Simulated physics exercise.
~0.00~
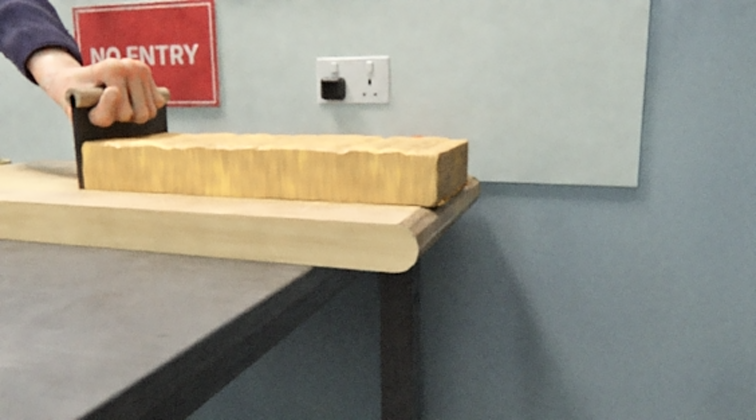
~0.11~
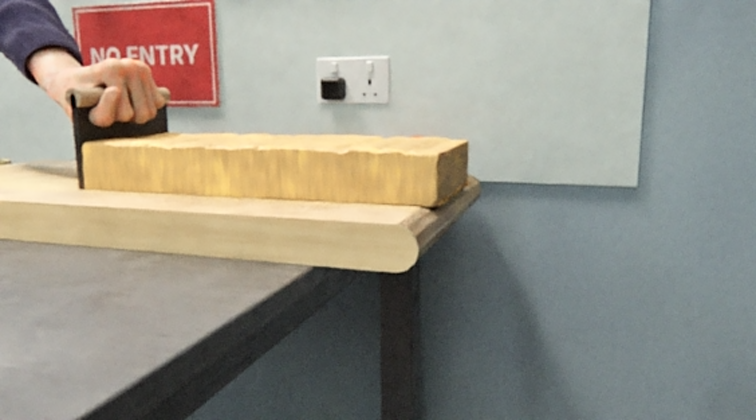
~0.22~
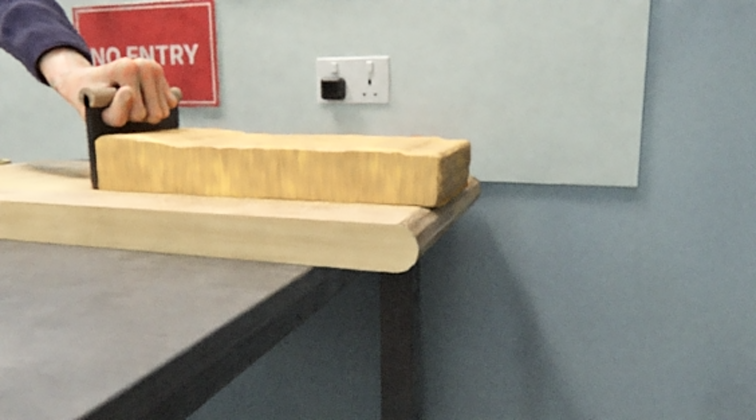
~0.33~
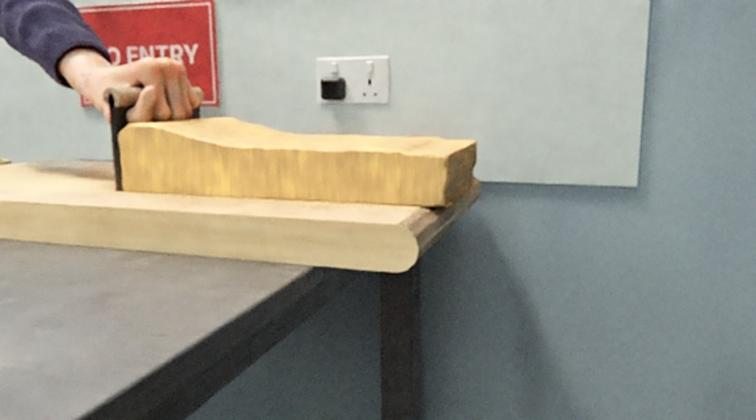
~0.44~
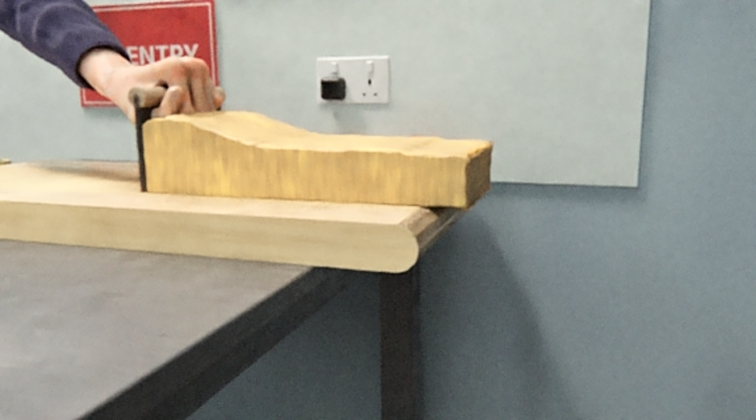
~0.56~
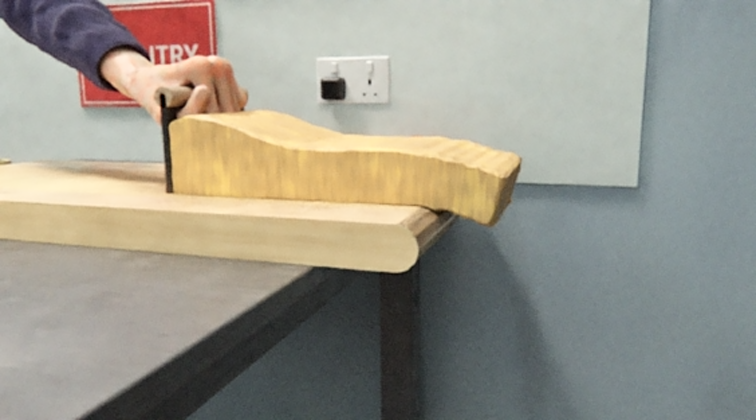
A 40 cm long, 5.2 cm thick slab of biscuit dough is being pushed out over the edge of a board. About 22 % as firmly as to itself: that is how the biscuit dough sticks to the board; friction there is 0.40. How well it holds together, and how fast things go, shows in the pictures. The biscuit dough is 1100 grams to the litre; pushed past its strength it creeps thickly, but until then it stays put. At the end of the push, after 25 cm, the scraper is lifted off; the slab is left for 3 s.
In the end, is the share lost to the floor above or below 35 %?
In the end it sits short of 35 per cent.
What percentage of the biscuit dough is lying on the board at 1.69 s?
50 per cent.
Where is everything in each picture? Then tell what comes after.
Foot of the scraper at (84, 189), not yet moved; foremost bit of the biscuit dough at (439, 171), in the first picture.
Foot of the scraper at (85, 189), not yet moved; foremost bit of the biscuit dough at (439, 171), in the second picture.
Foot of the scraper at (98, 190), moved 1.8 cm; foremost bit of the biscuit dough at (440, 153), in the third picture.
Foot of the scraper at (122, 191), moved 5.0 cm; foremost bit of the biscuit dough at (447, 168), 2 % of it past the edge, in one piece, in the fourth picture.
Foot of the scraper at (147, 193), moved 8.3 cm; foremost bit of the biscuit dough at (468, 163), 6 % of it past the edge, in one piece, in the fifth picture.
Foot of the scraper at (173, 194), moved 12 cm; foremost bit of the biscuit dough at (503, 186), 14 % of it past the edge, in one piece, in the sixth picture.
After 0.89 s, 61 % lies on the board and 0 % has fallen.
After 1.29 s, 52 % lies on the board and 28 % has fallen.
After 1.69 s, 52 % lies on the board and 28 % has fallen.
After 2.08 s, 52 % lies on the board and 28 % has fallen.
After 4.08 s, 52 % lies on the board and 28 % has fallen.
